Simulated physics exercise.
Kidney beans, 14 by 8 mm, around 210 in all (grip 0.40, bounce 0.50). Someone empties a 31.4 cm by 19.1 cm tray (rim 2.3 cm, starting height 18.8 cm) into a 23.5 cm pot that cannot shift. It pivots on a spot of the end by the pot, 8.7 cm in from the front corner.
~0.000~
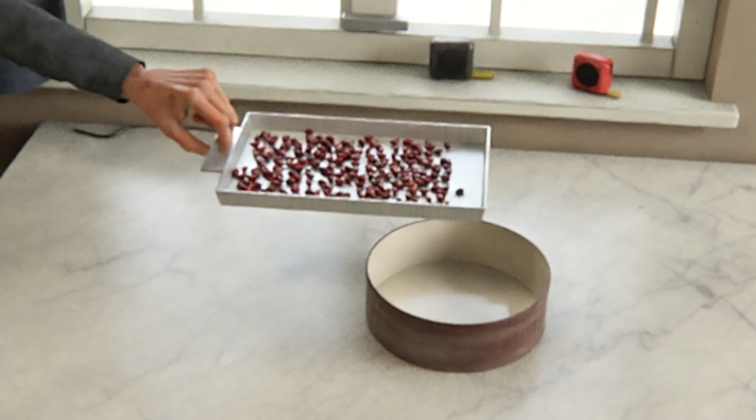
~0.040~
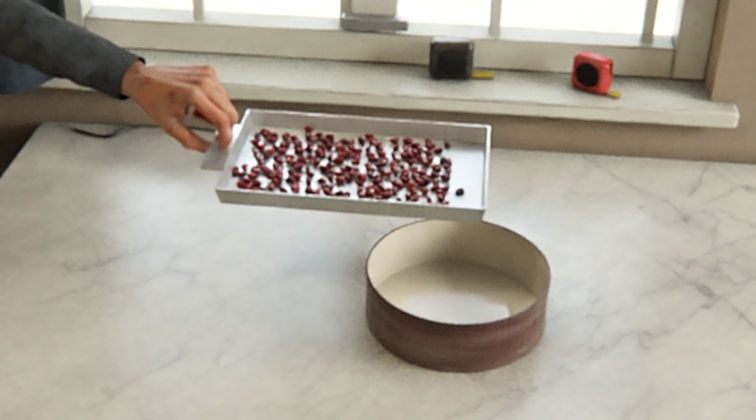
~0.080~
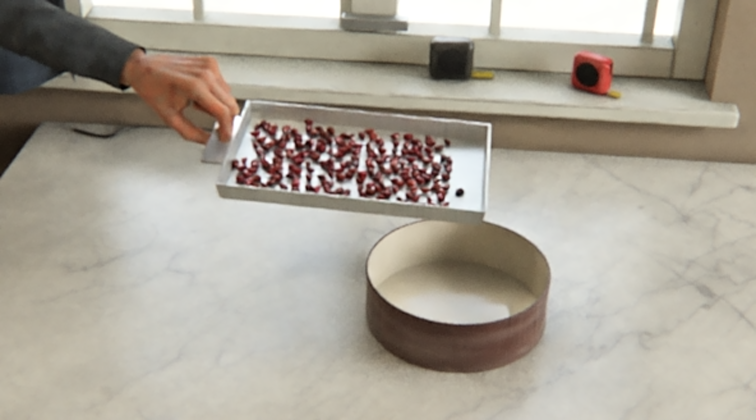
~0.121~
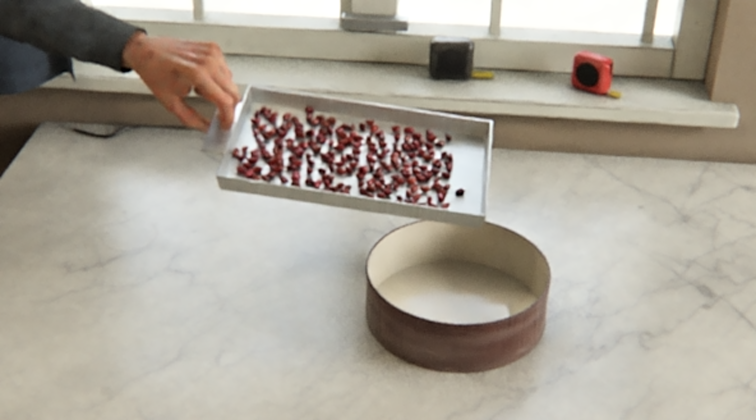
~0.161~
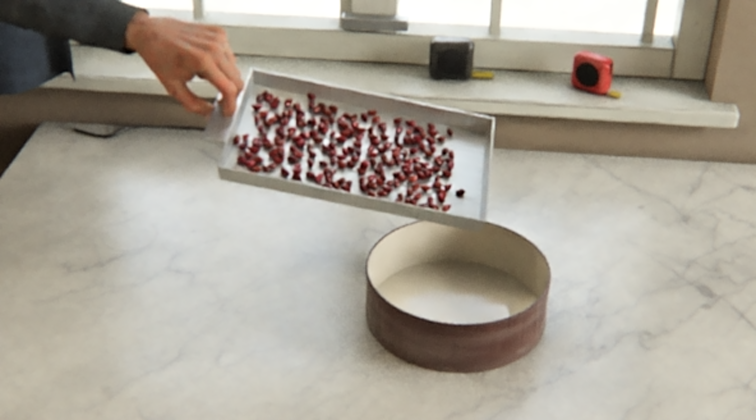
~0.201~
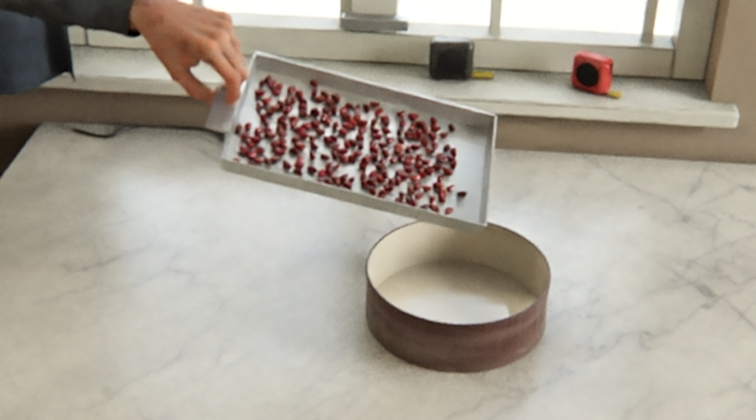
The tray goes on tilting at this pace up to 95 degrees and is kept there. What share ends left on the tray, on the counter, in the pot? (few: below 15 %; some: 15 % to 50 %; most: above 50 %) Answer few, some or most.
Tray: Few, counter: Few, pot: Most.
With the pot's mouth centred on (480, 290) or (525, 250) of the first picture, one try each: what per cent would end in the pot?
About 100 and 30 per cent.
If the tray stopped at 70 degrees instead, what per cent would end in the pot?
In that case some 75 per cent.
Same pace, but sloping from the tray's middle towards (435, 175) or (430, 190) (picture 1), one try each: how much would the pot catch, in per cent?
Some 30 and 60 per cent.
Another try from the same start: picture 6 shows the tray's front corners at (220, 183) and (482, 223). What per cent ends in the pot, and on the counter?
Pot 75, counter 20.
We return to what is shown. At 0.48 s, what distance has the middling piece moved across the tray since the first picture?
Some 7 cm.
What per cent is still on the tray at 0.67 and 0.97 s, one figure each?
In turn: 70, 10.
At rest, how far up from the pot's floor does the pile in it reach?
About 2.5 cm.
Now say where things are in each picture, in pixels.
In the first picture, tray tilt 0 degrees, front corners at (219, 189) and (482, 206); middle of the pieces at (348, 169); pot at (458, 267).
In the second picture, tray tilt 1 degrees, front corners at (219, 187) and (482, 206); middle of the pieces at (348, 167).
In the third picture, tray tilt 4 degrees, front corners at (220, 182) and (482, 209), lowest corner right front; middle of the pieces at (348, 163).
In the fourth picture, tray tilt 8 degrees, front corners at (221, 174) and (483, 213), lowest corner right front; middle of the pieces at (349, 157).
In the fifth picture, tray tilt 14 degrees, front corners at (222, 164) and (483, 218), lowest corner right front; middle of the pieces at (350, 149).
In the sixth picture, tray tilt 19 degrees, front corners at (224, 156) and (483, 222), lowest corner right front; middle of the pieces at (352, 143); pot at (458, 267). Its pace works out near 135 degrees a second.
After 0.48 s, tilt 57 degrees; the tray holds 100 %, the pot 0 %.
After 0.67 s, tilt 82 degrees; the tray holds 70 %, the pot 10 %.
After 0.97 s, tilt 95 degrees; the tray holds 10 %, the pot 85 %.
At rest (1.8 s), tray 5 %, counter 5 %, pot 90 %.
